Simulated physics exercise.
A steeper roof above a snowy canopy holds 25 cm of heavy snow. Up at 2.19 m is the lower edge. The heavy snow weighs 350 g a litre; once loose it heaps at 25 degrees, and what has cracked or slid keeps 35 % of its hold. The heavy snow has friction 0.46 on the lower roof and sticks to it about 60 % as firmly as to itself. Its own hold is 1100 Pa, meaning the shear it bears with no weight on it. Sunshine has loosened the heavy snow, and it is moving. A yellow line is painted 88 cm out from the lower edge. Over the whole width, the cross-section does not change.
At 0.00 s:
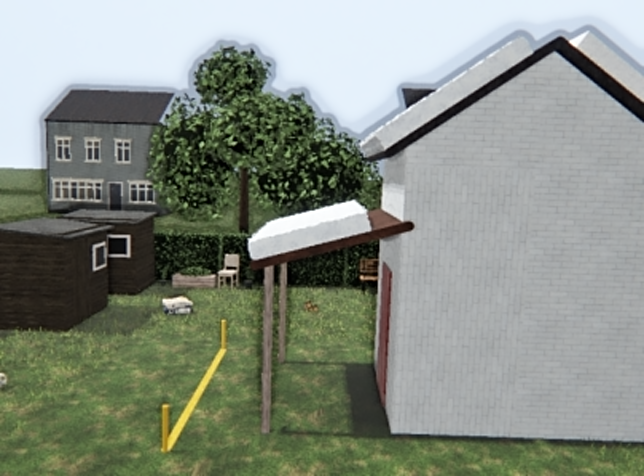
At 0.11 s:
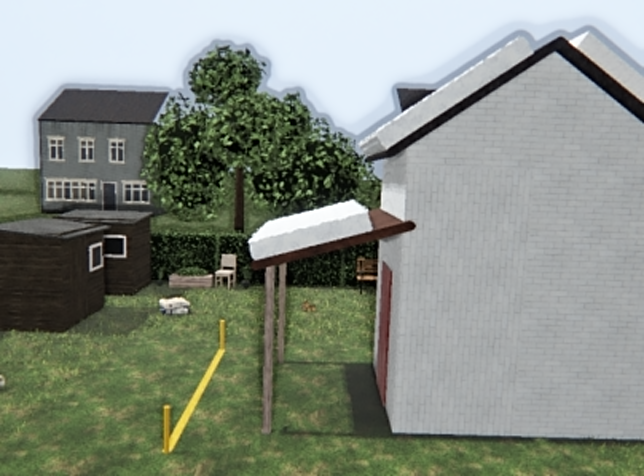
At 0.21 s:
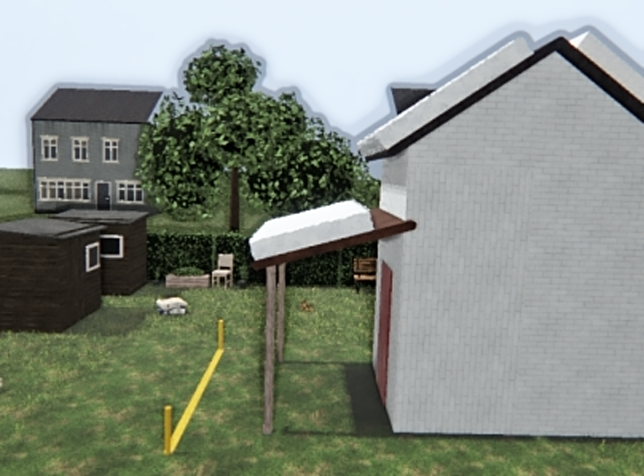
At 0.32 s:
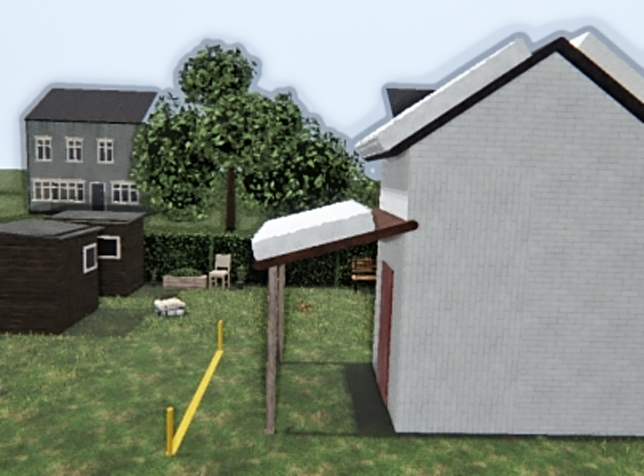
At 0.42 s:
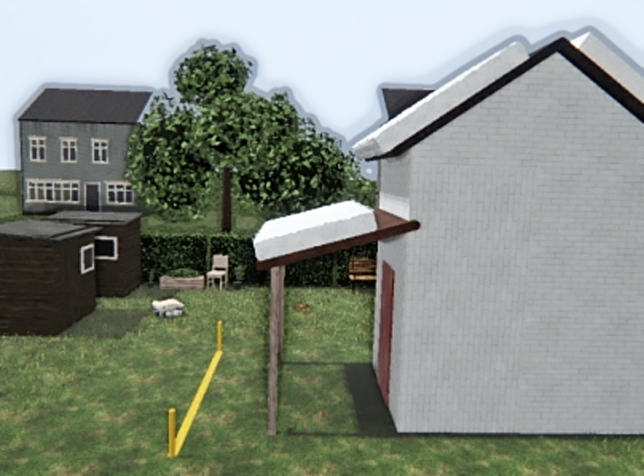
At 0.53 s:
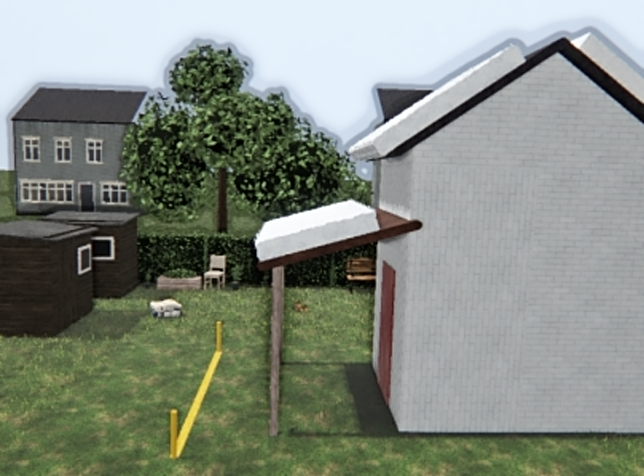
At first, thick snow lies on the pale house's main roof and on the lower porch roof, beside a yellow line on the grass. As the view shifts gradually, the distant house and trees drift left, and the main roof's snow creeps down in one piece, poking slightly past the upper eave.
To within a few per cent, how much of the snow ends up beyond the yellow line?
About 0 %.
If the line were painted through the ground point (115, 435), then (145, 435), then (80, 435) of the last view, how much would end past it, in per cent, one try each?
Roughly 0 %, then 0 %, then 0 %.
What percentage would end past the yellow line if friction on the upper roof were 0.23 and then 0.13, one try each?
20 %, then 25 %.
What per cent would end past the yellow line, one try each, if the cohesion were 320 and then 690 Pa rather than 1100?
Going in order, it's 35 % and then 10 %.
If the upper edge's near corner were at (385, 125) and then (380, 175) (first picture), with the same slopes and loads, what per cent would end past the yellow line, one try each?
In that order: 12 %, 0 %.
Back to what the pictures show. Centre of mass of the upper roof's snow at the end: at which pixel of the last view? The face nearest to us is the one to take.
The middle is near (322, 221) in that view.
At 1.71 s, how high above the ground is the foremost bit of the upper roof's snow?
Height: Approx. 2.6 m.
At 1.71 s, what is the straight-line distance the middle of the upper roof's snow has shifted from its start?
Straight-line shift: Around 1.8 m.
After 1.07 s, none is below the lower edge and 0 % is past the line.
After 1.71 s, none is below the lower edge and 0 % is past the line.
After 2.36 s, 1 % is below the lower edge and 0 % is past the line.
After 3.00 s, 2 % is below the lower edge and 0 % is past the line.
After 3.10 s, 2 % is below the lower edge and 0 % is past the line.
